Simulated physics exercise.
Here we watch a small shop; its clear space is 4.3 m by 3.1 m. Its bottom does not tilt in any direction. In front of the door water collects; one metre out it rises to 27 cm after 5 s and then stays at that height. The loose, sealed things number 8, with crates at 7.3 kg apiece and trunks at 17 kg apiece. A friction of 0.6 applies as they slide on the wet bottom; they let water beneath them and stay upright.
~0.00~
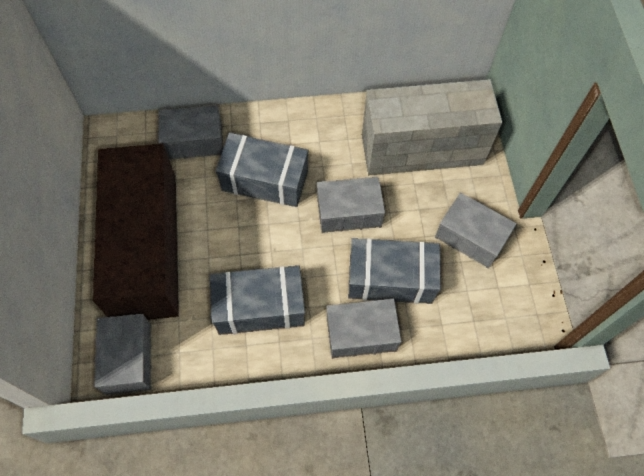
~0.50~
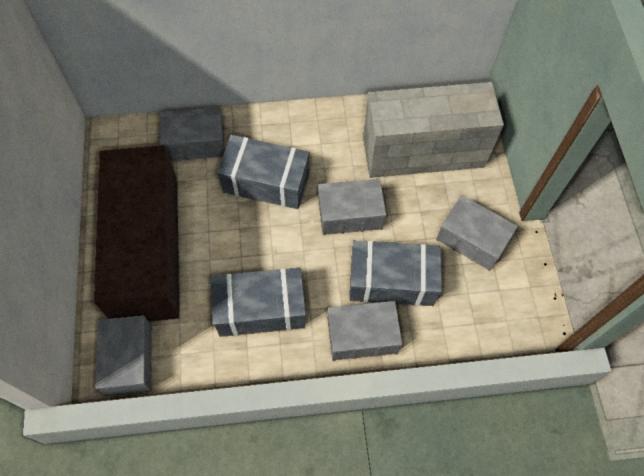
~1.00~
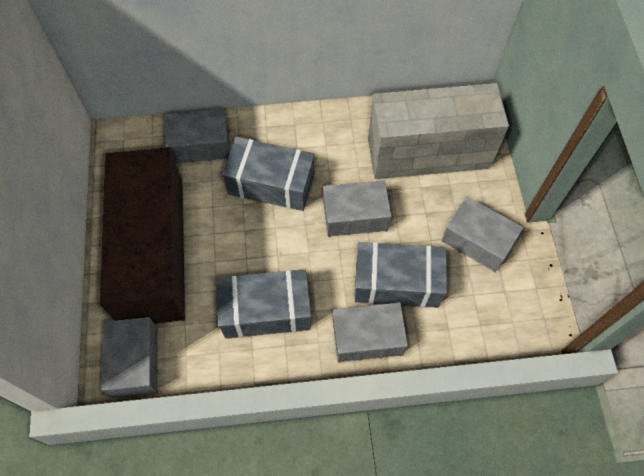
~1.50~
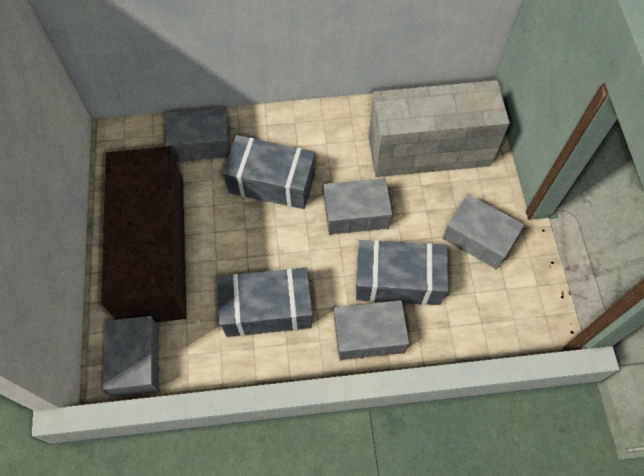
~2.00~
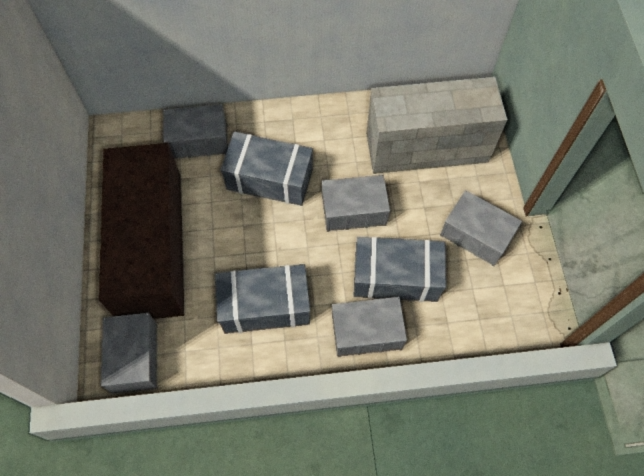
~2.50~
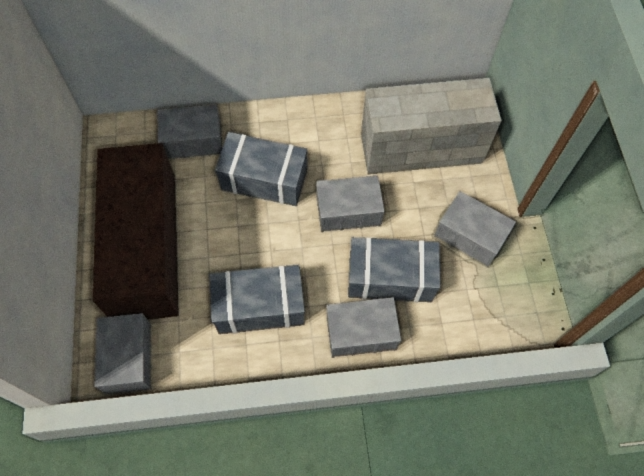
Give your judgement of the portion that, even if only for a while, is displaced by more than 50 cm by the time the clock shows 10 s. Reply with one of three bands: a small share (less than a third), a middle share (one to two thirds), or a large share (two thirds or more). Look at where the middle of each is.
A large share, two thirds or more.
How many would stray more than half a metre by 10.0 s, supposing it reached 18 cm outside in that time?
Then 5 of them.
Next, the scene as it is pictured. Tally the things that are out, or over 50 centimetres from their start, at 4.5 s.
By my reckoning, 1.
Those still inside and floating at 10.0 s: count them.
8 at that moment.
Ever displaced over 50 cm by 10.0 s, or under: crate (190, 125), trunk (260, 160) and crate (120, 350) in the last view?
Beyond, beyond, within.
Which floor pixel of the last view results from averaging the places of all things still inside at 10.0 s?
It works out to somewhere near (244, 206) on the floor.
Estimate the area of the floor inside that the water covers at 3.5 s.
My estimate is roughly 2.0 m2.
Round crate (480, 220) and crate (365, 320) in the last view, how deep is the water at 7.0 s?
Around 8 cm and 11 cm.
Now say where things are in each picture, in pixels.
The first frame shows a crate at (119, 349), on the bottom; a trunk at (395, 263) rests on the ground; water covers 0.0 m2; 0 of 8 have shifted.
The second frame shows a crate at (120, 351), on the bottom; a trunk at (396, 266), on the bottom; 0.0 m2 under water; 0 of 8 have shifted.
The third frame shows a crate at (126, 353), on the bottom; a trunk at (402, 267) rests on the ground; water covers 0.0 m2; 0 of 8 have shifted.
The fourth frame shows a crate at (128, 352), on the bottom; a trunk at (403, 265) rests on the ground; water covers 0.0 m2; 0 of 8 have shifted.
The fifth frame shows a crate at (126, 348) rests on the ground; a trunk at (401, 262), on the bottom; 0.0 m2 under water; 0 of 8 have shifted.
The sixth frame shows a crate at (119, 349) rests on the ground; a trunk at (395, 262), on the bottom; 0.5 m2 under water; 0 of 8 have shifted.
After 3.5 s 0 of 8 are over 50 cm from their spots; 0 afloat.
After 4.5 s 1 of 8 are over 50 cm from their spots; 1 afloat.
After 7.0 s 4 of 8 are over 50 cm from their spots; 6 afloat.
After 10.0 s 6 of 8 are over 50 cm from their spots, and 6 have been at some point; 8 afloat.
